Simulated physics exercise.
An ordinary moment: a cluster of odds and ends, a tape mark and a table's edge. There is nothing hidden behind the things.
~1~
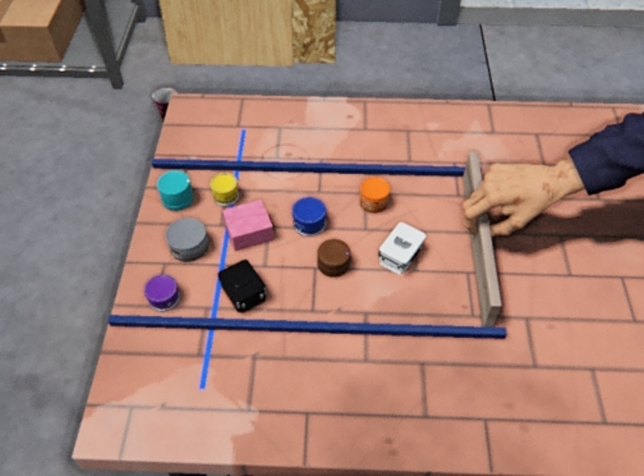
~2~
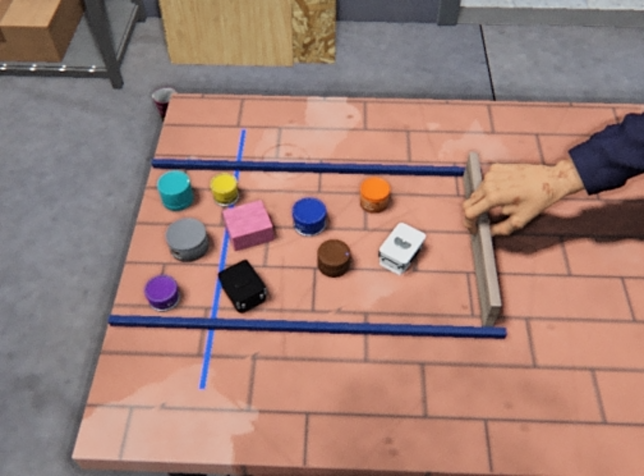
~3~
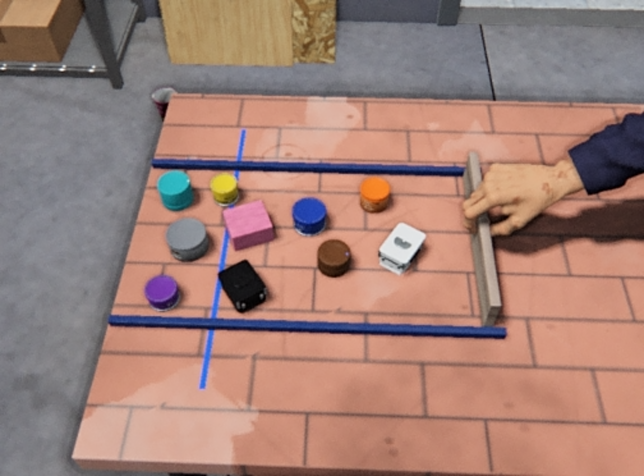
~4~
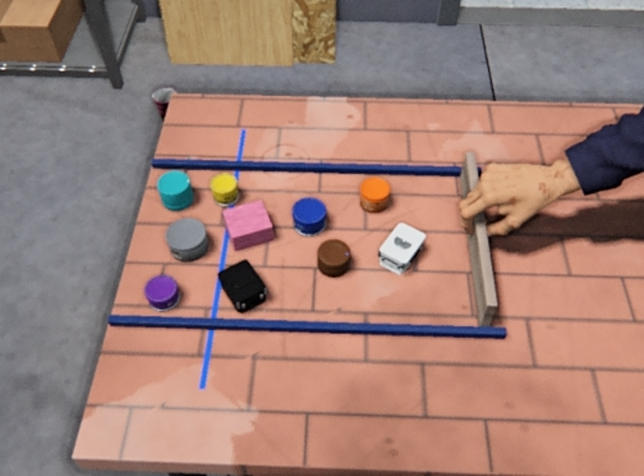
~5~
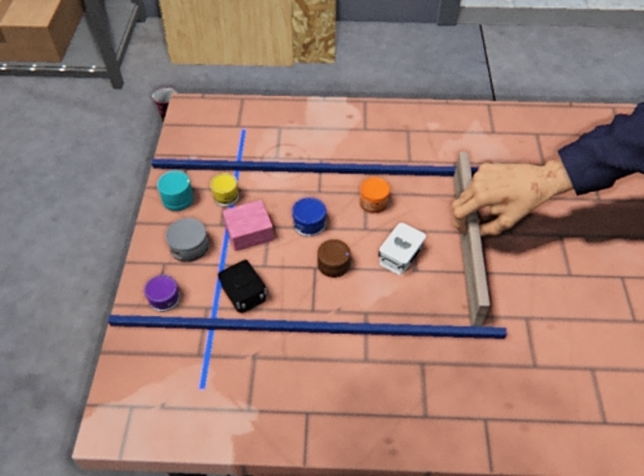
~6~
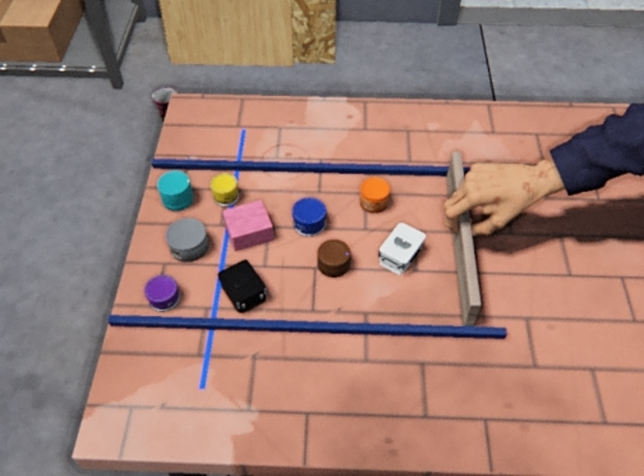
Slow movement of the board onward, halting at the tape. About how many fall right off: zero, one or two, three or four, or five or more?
Looks like the tally of pieces that topple off is zero there.
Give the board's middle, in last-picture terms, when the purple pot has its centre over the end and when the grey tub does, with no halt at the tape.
The purple pot gives roughly (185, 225), the grey tub roughly (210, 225).
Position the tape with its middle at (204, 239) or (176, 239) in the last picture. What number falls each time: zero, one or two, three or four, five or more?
Going place by place, the count is 1 or 2; three to four.
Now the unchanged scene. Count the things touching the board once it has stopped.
4.
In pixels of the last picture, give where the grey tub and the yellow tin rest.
Roughly (142, 250) for the first and roughly (192, 187) for the second.
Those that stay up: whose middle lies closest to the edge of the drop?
Foremost: The grey tub.
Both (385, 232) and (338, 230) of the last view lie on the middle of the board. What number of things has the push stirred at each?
At the first point the count is 2, at the second it's 3.
Early on, none off yet; turquoise lid at rest near (176, 191); purple pot at rest near (162, 293); grey tub at rest near (188, 240).
Finally, the number that fall off is zero.
